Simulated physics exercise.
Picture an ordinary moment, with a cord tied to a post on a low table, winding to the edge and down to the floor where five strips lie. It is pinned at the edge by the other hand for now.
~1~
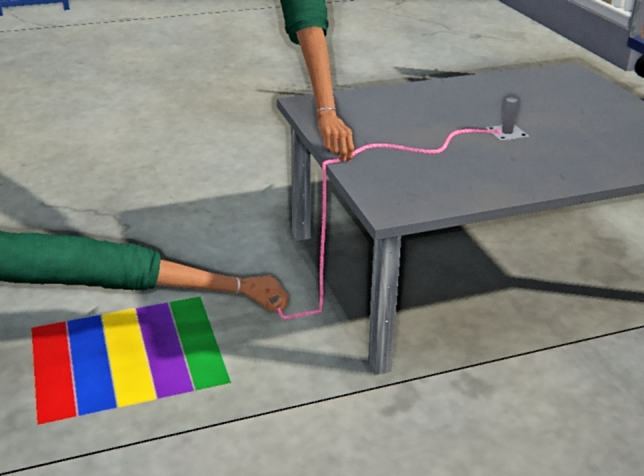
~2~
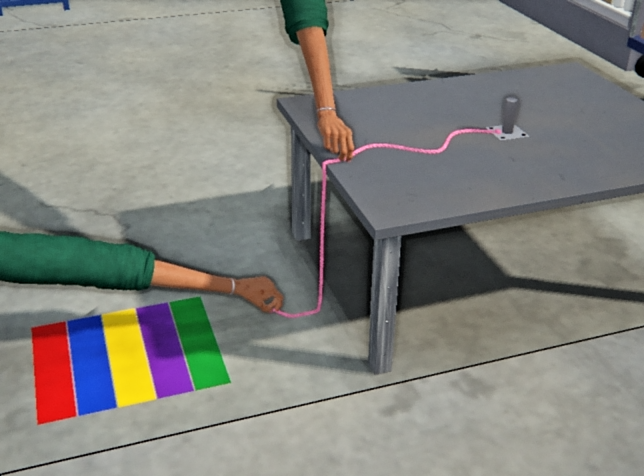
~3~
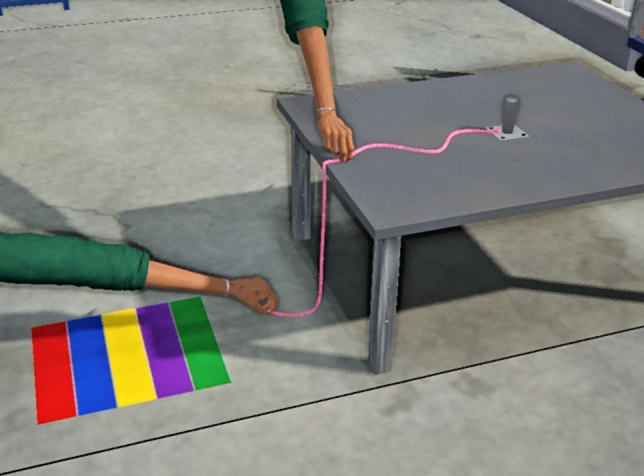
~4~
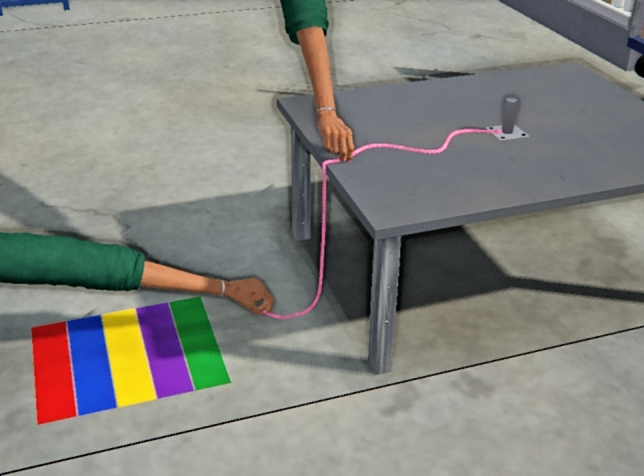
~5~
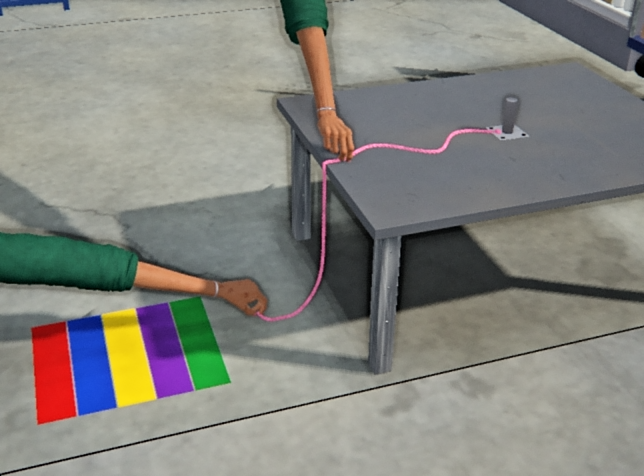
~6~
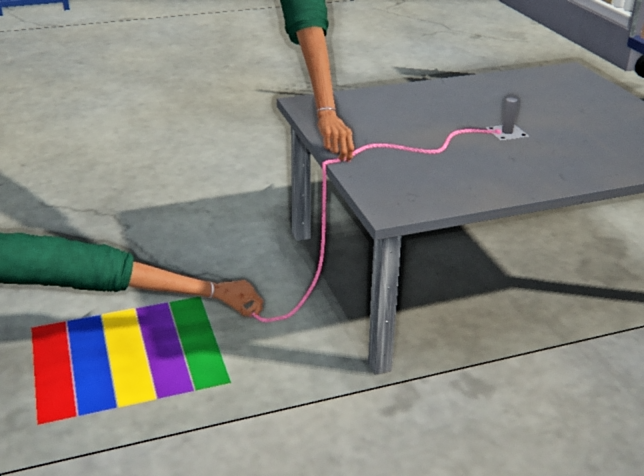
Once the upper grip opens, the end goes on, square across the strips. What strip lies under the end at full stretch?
The yellow one.
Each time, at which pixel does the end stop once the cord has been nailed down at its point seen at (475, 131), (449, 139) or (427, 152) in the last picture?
Approximately (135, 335), (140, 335) and (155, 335) respectively.
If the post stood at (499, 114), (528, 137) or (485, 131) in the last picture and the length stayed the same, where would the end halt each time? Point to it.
About (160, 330), then (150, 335), then (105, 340).
Soon after, end near (193, 325); over green.
Then, end near (153, 333); over purple.
At full stretch, end near (129, 338); over yellow. The yellow one.
